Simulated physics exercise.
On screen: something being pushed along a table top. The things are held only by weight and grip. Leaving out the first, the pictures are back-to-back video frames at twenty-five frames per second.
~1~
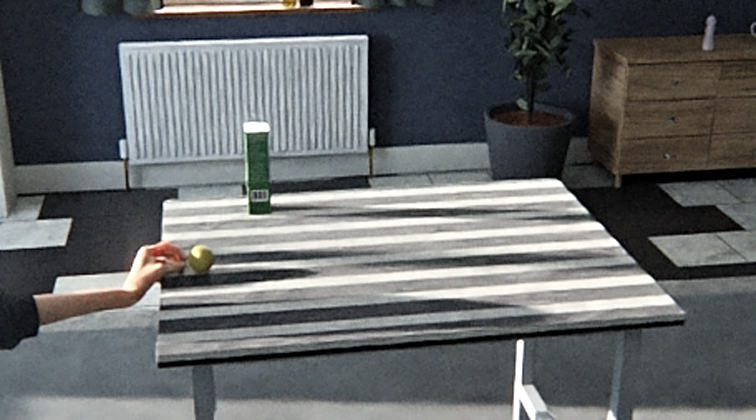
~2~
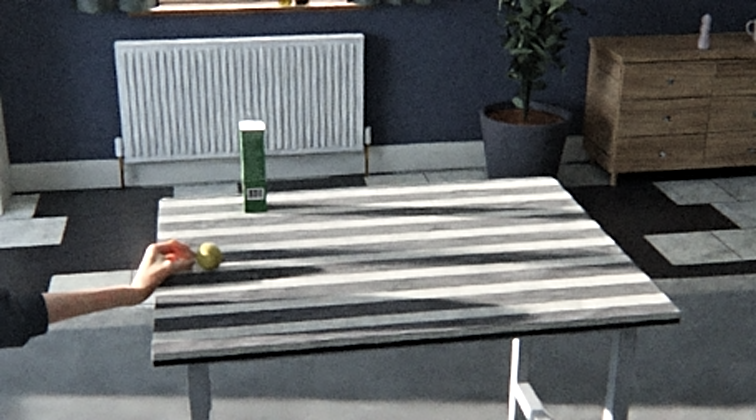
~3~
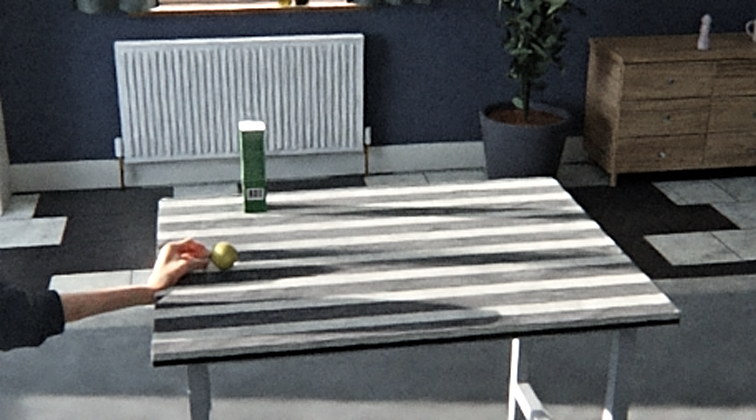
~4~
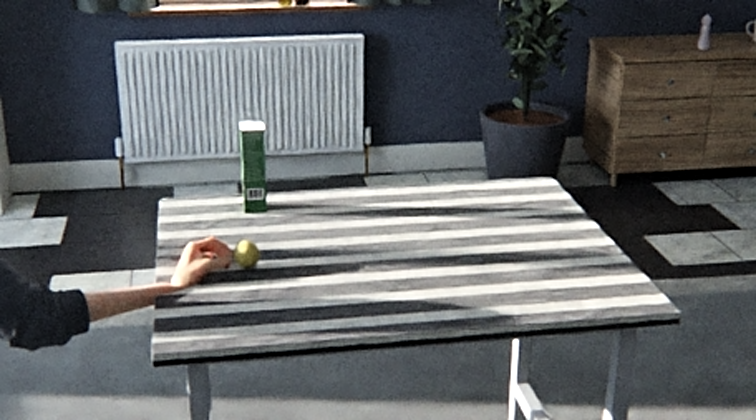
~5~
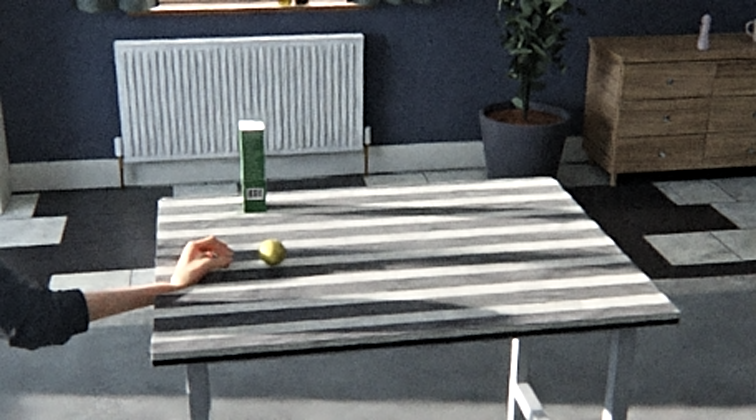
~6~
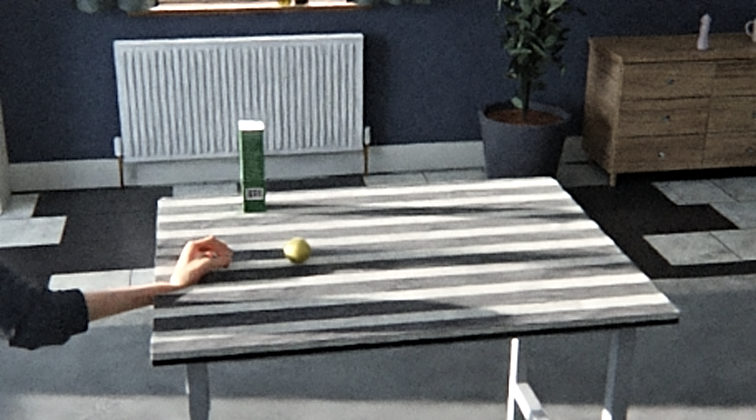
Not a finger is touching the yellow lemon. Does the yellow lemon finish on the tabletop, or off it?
The yellow lemon finishes off the table.
Then, 0.20 s later than the last frame, yellow lemon moved well along near (419, 243).
Then, 0.50 s later than the last frame, yellow lemon moved well along near (580, 233).
Then, 0.70 s later than the last frame, yellow lemon now off the table.
Then, 1.00 s later than the last frame, things are still on the move.
When it is over, off the table, yellow lemon.
